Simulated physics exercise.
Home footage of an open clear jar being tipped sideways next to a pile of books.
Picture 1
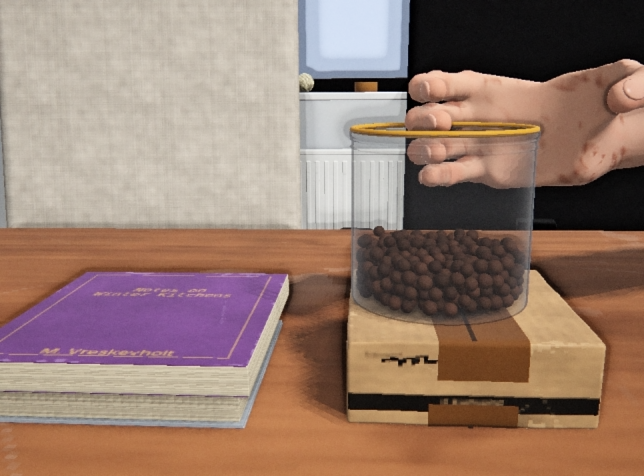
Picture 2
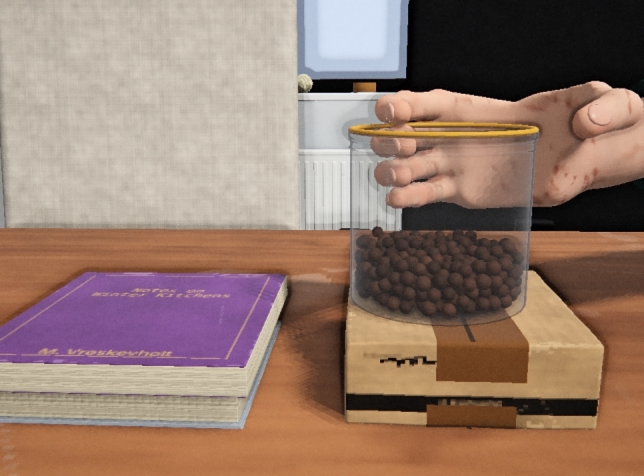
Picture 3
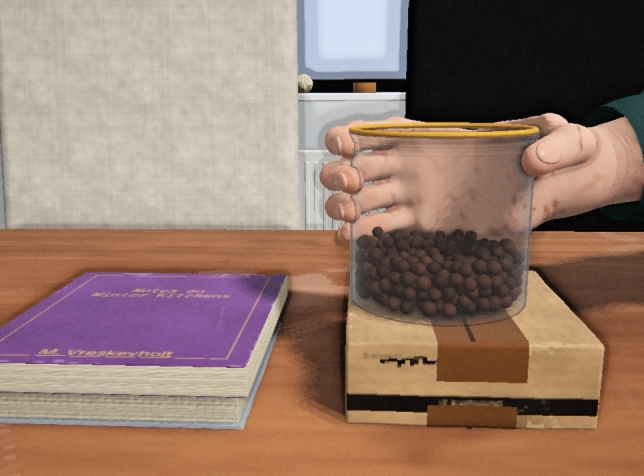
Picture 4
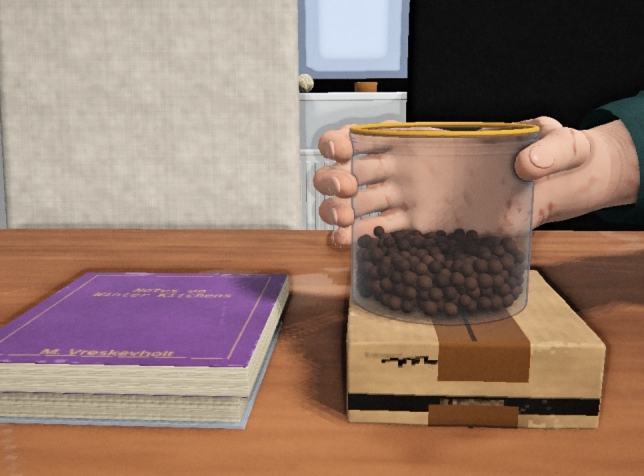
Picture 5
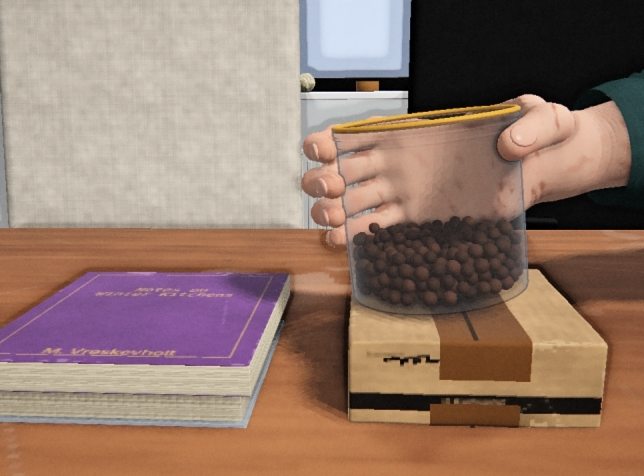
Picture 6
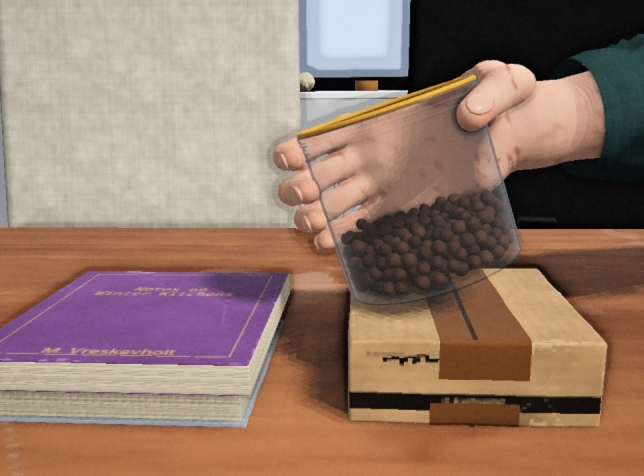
On a wooden table, a hand grasps a jar of dark berries and tilts it left.
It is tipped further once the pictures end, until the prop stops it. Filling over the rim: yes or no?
Yes, some gets out.
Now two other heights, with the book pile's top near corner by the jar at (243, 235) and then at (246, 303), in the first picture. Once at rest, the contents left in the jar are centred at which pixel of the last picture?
(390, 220) and then (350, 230).
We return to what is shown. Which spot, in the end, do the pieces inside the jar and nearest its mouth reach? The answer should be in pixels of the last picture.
They come to rest at roughly (180, 291).
Then, 0.35 s past the last view, the jar leans 40°; everything is still inside.
Then, 0.80 s past the last view, the jar leans 69°; everything is still inside.
Then, 1.28 s past the last view, the jar leans 98°; a stray few of the allspice berries out of it.
Finally, the jar rests on the book pile at 100°; a small part of the allspice berries out of it.
